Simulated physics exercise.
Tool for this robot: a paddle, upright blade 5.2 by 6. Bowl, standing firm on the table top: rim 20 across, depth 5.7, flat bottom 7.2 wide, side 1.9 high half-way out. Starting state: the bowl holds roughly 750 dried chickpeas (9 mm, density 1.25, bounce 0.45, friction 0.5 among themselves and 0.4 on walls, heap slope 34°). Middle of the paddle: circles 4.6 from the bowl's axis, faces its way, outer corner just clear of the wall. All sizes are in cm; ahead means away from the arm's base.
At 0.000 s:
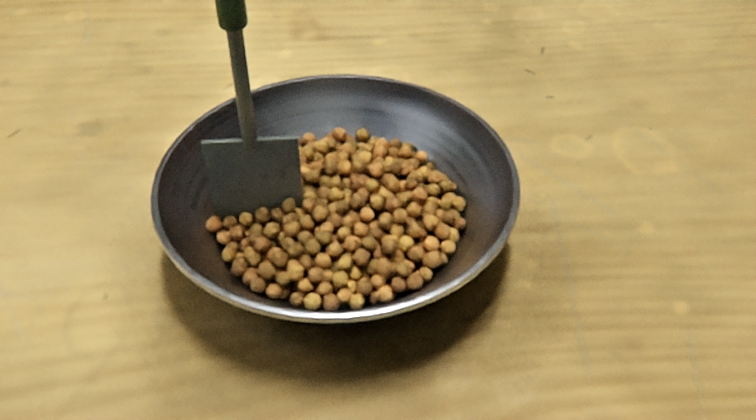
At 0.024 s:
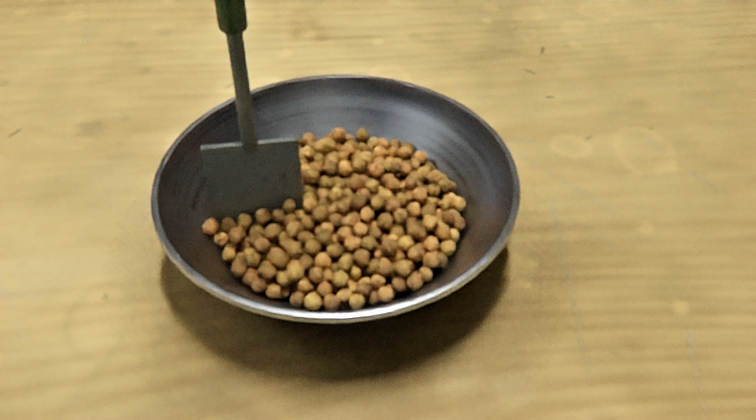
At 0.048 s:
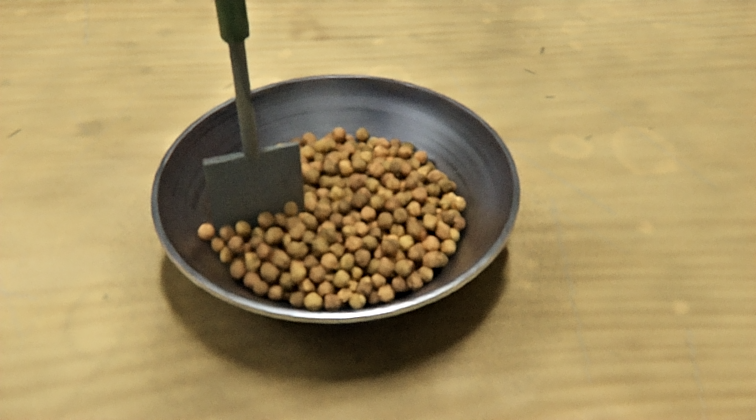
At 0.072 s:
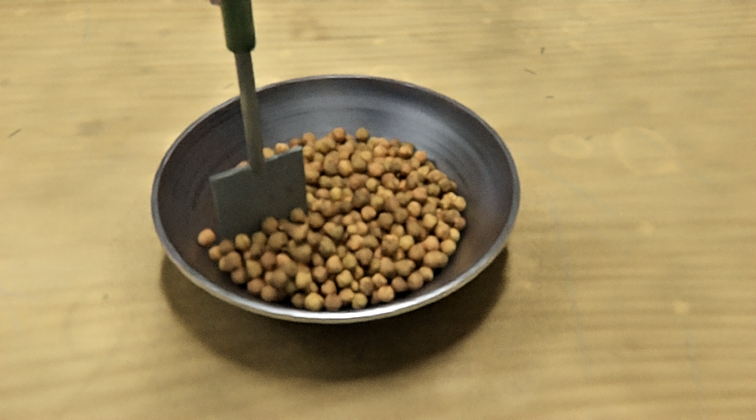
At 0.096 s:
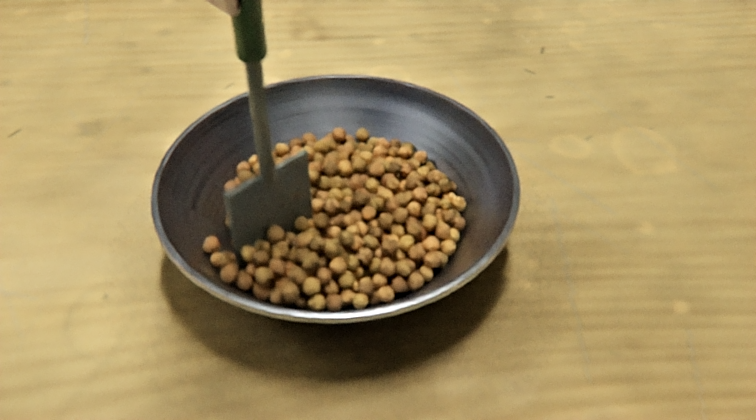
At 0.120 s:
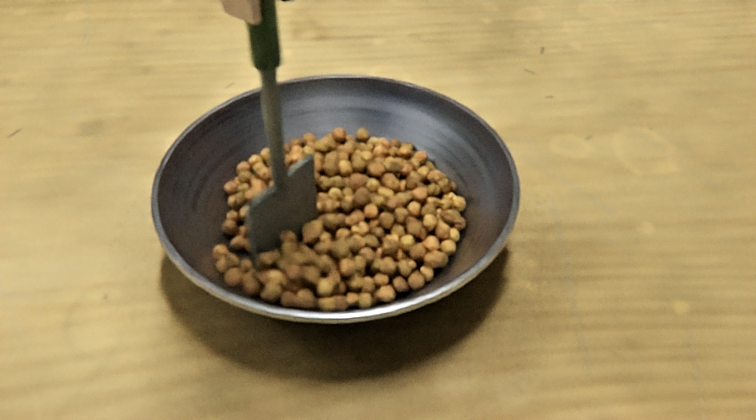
On a pale wooden table, a green-handled flat metal paddle swept through the left side of a dark bowl of dried chickpeas, moving toward the viewer and rightward, turning and nudging nearby chickpeas.
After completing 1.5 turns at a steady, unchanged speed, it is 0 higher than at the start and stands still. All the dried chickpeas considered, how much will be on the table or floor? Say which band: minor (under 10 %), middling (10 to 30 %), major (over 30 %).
Band: Middling.
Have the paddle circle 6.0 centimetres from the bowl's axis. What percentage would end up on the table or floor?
Around 0 in a hundred, in that case.
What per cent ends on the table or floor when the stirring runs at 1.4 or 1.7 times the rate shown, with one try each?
Some 30 and 40 per cent.
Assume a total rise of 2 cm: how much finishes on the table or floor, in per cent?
About 5 per cent.
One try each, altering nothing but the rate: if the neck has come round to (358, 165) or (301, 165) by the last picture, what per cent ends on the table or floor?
So, roughly 50 percent the first time and 30 percent the second.
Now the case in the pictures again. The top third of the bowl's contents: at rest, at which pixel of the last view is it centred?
Near (400, 177).
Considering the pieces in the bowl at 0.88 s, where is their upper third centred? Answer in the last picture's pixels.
Top-third centre at approx. (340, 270).
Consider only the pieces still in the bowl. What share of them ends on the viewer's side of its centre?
I'd say around 45 per cent.
After 0.50 s, 242° round, highest piece 8 above the table; 712 in the bowl, 23 on the table or floor, 14 in flight or on the tool.
After 0.88 s, 74° round, highest piece 8 above the table; 652 in the bowl, 89 on the table or floor, 8 in flight or on the tool.
After 1.27 s, 180° round, highest piece 6 above the table; 615 in the bowl, 134 on the table or floor.
After 1.97 s, 180° round, highest piece 6 above the table; 615 in the bowl, 134 on the table or floor.
At rest, 615 in the bowl, 134 on the table or floor. That is 18 % on the table or floor.
